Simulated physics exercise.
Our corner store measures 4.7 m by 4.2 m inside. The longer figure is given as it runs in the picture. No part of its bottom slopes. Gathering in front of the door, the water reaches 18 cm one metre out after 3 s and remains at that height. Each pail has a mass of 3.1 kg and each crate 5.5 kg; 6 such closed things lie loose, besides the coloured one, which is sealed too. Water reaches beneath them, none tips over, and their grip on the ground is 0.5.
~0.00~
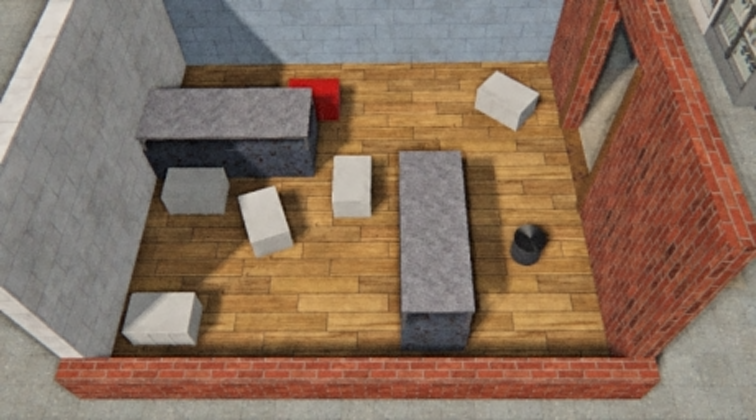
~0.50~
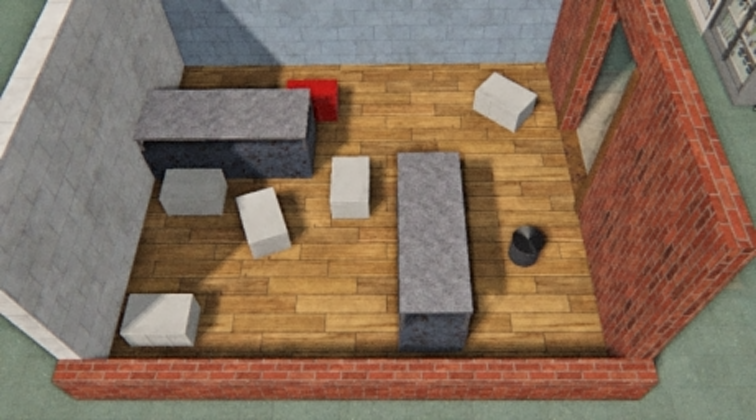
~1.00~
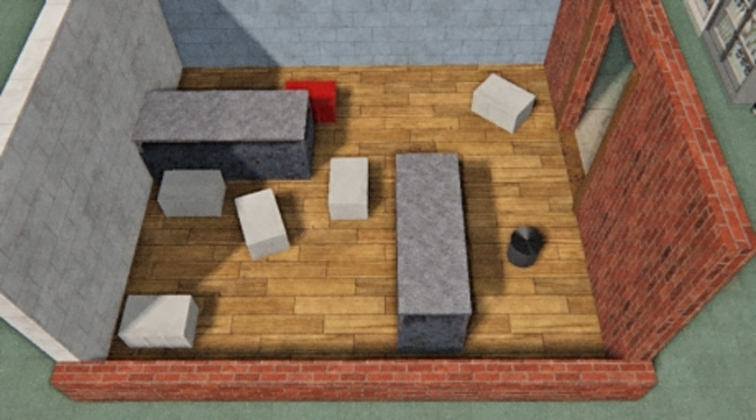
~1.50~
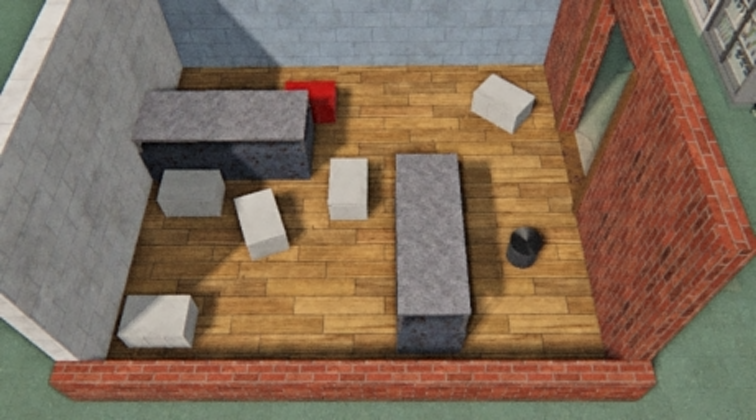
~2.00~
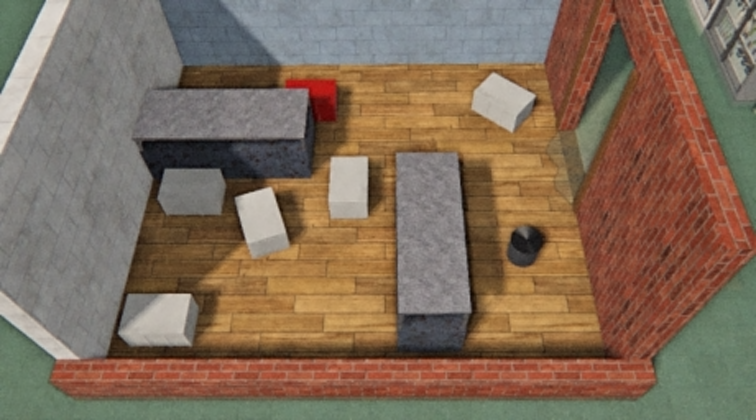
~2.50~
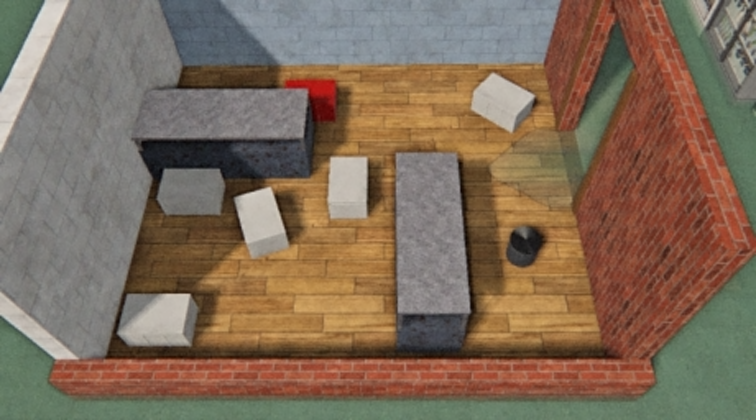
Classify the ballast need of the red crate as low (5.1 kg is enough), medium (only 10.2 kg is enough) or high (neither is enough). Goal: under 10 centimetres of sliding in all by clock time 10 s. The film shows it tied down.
High.
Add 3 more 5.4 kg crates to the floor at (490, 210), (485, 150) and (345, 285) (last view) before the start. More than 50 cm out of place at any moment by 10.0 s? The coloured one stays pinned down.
Listed in turn, they go over the bar, over the bar, beneath the bar.
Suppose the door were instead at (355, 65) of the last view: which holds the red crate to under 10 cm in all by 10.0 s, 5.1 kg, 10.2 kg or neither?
In that case both options fail.
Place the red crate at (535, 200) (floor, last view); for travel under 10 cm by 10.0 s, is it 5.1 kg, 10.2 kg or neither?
Short answer: No load.
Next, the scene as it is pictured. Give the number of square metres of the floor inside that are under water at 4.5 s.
I'd put it close to 7.5 m2.
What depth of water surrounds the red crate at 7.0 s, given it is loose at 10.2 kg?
Close to 4 cm deep.
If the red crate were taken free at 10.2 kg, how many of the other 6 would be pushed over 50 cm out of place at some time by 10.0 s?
Total: 3.
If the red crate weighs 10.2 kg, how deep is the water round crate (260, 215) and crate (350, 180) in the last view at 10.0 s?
Close to 3 and 3 centimetres.
After 3.5 s the red crate would be 0 cm from its start with 5.1 kg and 0 cm from its start with 10.2 kg; 0 cm of water round it then.
After 4.5 s the red crate would be 0 cm from its start with 5.1 kg and 0 cm from its start with 10.2 kg; 1 cm of water round it then.
After 7.0 s the red crate would be 132 cm from its start with 5.1 kg and 103 cm from its start with 10.2 kg; 4 cm of water round it then.
After 10.0 s the red crate would be 113 cm from its start with 5.1 kg and 127 cm from its start with 10.2 kg; 12 cm of water round it then.
